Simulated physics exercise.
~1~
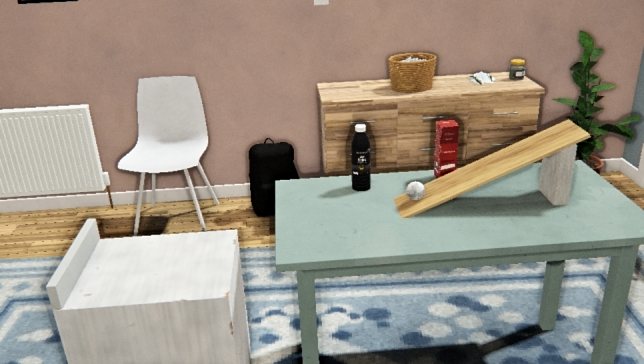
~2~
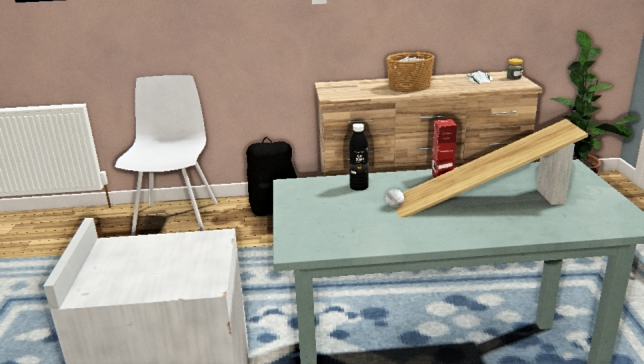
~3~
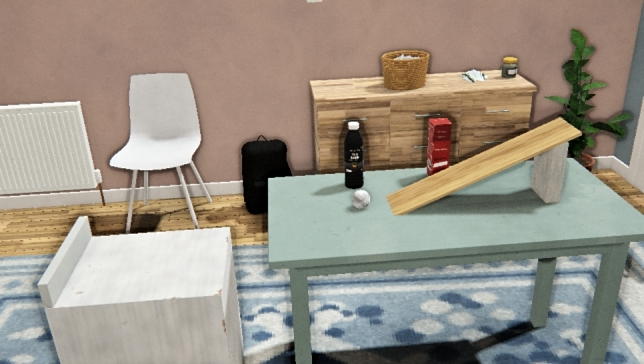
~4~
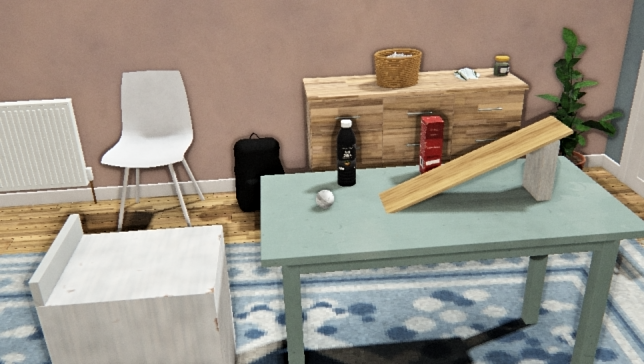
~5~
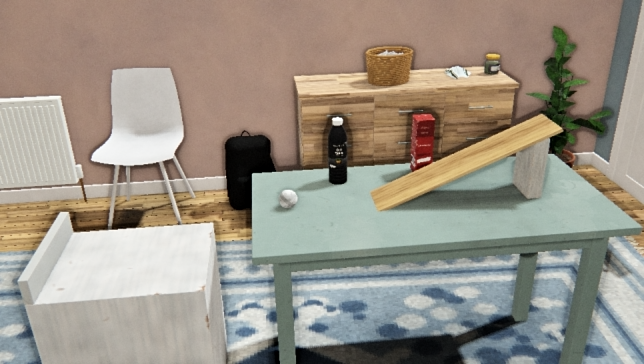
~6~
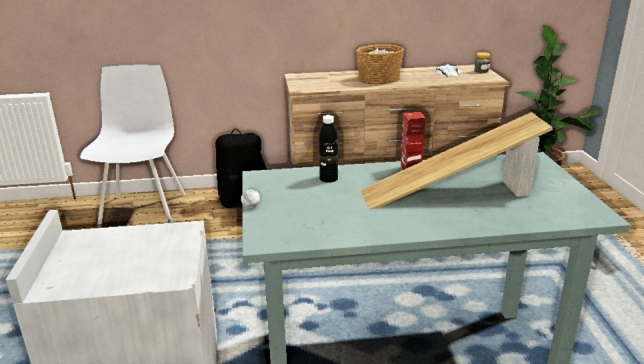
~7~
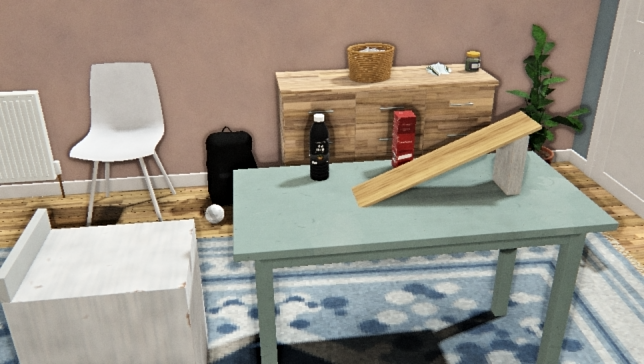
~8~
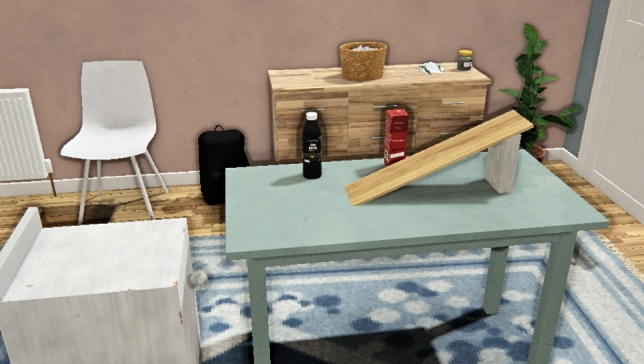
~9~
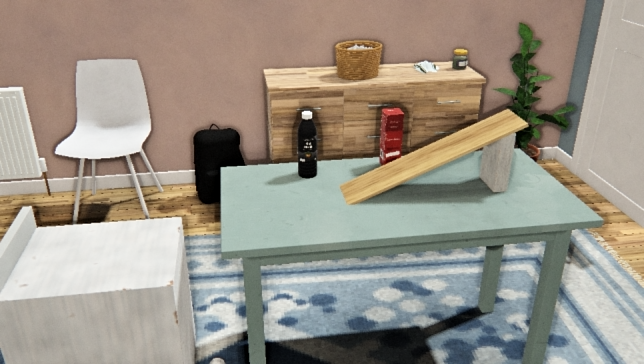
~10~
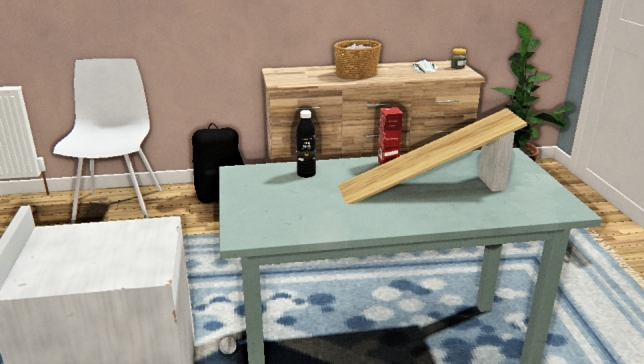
In a room, a white ball rolls left off a table and falls into the gap.
